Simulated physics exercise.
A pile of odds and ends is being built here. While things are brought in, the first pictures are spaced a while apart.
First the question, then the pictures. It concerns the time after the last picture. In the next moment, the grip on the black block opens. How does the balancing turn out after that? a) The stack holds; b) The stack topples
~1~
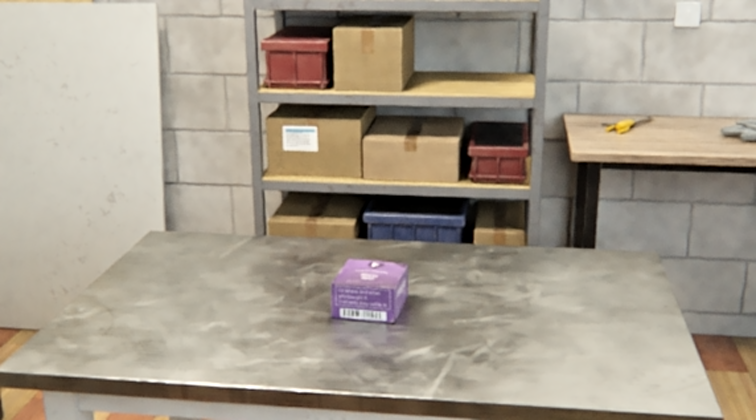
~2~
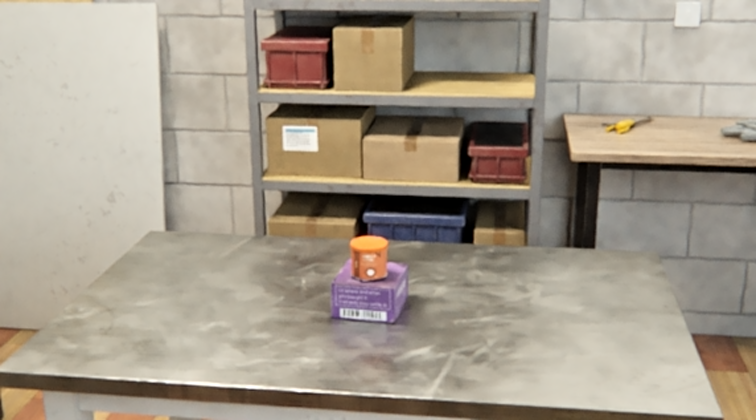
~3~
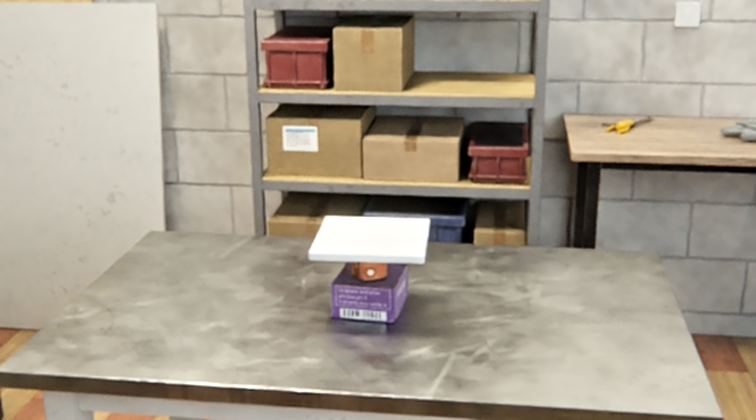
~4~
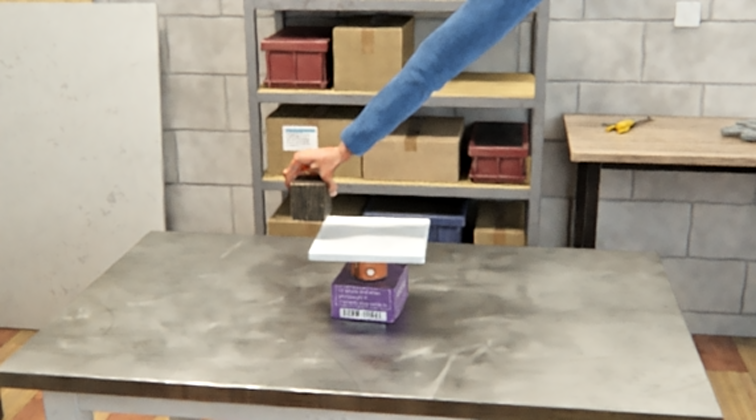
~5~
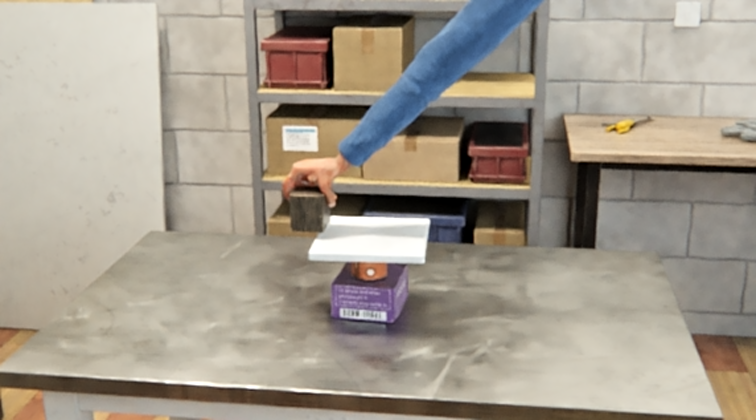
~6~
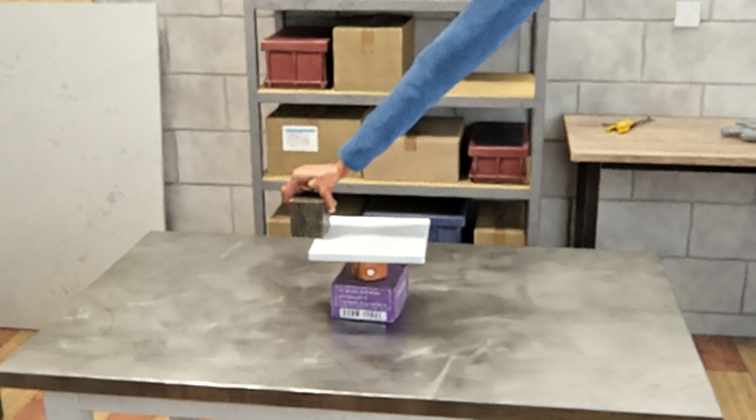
Option b: The stack topples.
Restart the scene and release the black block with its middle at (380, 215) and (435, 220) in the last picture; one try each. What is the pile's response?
Case A: It does not fall; case B: It comes down.
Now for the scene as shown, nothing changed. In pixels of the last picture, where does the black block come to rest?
Around (284, 304).
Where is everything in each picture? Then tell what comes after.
The last thing is not in view yet, in the first frame.
The last thing is not in view yet; purple box (371, 290), in the second frame.
The last thing is not in view yet, in the third frame.
Coming down; black block (312, 198); white tray (372, 239), in the fourth frame.
Coming down; black block (310, 208); purple box (371, 290), in the fifth frame.
Set down, still held; black block (310, 214), in the sixth frame.
Then, 0.30 s on from there, black block now fallen.
Then, 0.40 s on from there, things are still on the move.
Then, 0.60 s on from there, as before.
Then, 1.00 s on from there, nothing new.
In the end, fallen, black block; the other 3 unmoved. At the end, from the last picture's camera, black block near (284, 303). The pile loses its balance.
